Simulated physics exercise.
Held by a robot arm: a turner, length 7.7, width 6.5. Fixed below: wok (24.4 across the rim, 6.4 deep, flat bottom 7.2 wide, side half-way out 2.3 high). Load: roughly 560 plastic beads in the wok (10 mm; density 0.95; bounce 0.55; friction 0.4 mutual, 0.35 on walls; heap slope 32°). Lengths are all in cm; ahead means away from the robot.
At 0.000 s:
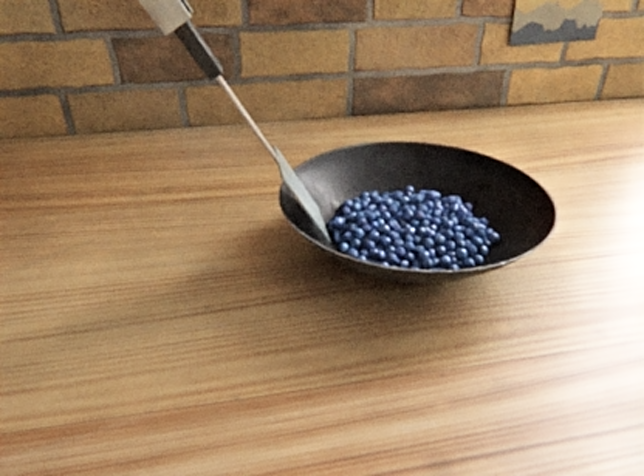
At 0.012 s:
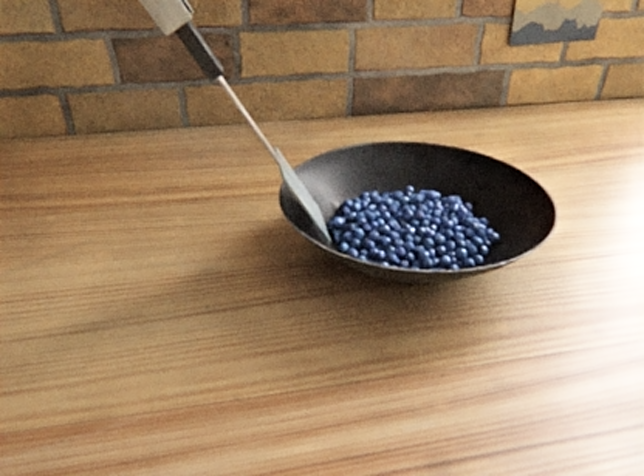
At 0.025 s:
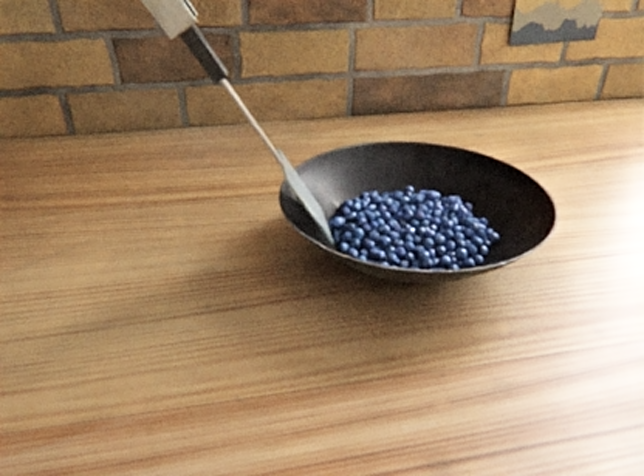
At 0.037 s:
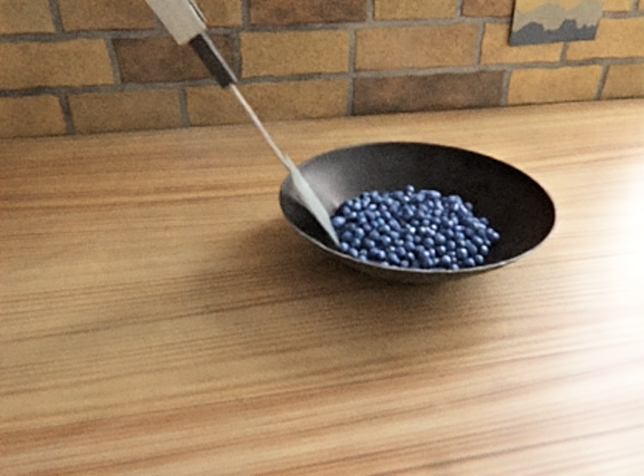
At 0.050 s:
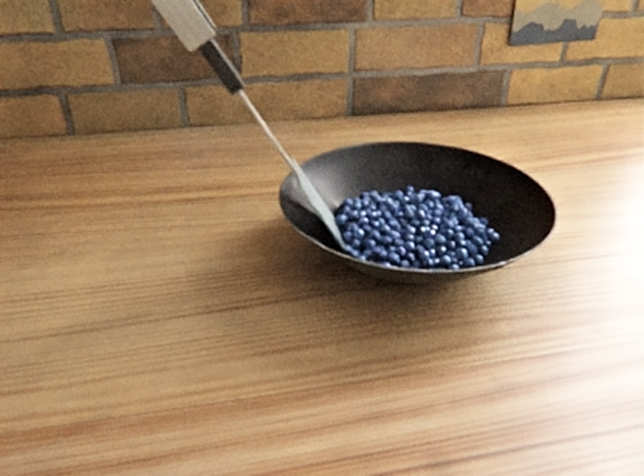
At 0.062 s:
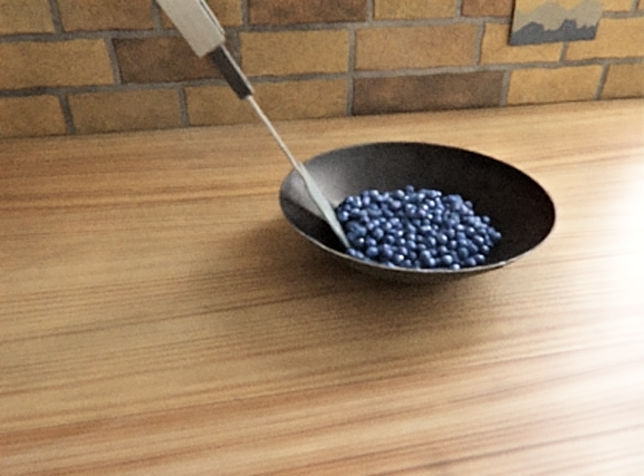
A dark wok holding a heap of shiny blue beads sits on a light wood-grain counter, seen from slightly above by a still camera, with a tan and brown brick wall behind. A metal turner with a dark and pale handle slants in from the upper left, its blade inside the wok's left side. The turner slides slowly a short way right, nudging the nearest beads slightly.
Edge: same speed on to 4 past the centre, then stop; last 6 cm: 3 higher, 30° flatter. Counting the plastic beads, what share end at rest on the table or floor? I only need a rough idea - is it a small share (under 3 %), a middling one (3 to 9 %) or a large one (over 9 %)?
A small one, under 3 %.
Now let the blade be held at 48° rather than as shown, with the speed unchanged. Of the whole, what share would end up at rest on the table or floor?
It would be near 0 per cent.
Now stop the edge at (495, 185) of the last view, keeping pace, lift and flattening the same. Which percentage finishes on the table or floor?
My guess is roughly 15 percent.
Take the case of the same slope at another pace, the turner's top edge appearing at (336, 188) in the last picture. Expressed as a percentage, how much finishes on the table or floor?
I'd say around 10 per cent.
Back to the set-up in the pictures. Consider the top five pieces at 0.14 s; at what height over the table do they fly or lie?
Somewhere around 5 centimetres high.
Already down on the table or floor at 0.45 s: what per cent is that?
It comes to some 0 in a hundred.
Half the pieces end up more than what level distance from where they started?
I'd guess close to 3 centimetres.
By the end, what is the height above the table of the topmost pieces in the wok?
It reaches about 6.5 cm.
After 0.14 s, sloping 60°, highest piece 5 above the table; 559 in the wok.
After 0.21 s, sloping 44°, highest piece 6 above the table; 559 in the wok.
After 0.45 s, sloping 30°, highest piece 7 above the table; 559 in the wok.
After 1.50 s, sloping 30°, highest piece 6 above the table; 559 in the wok.
At rest, 559 in the wok. That is 0 % on the table or floor.
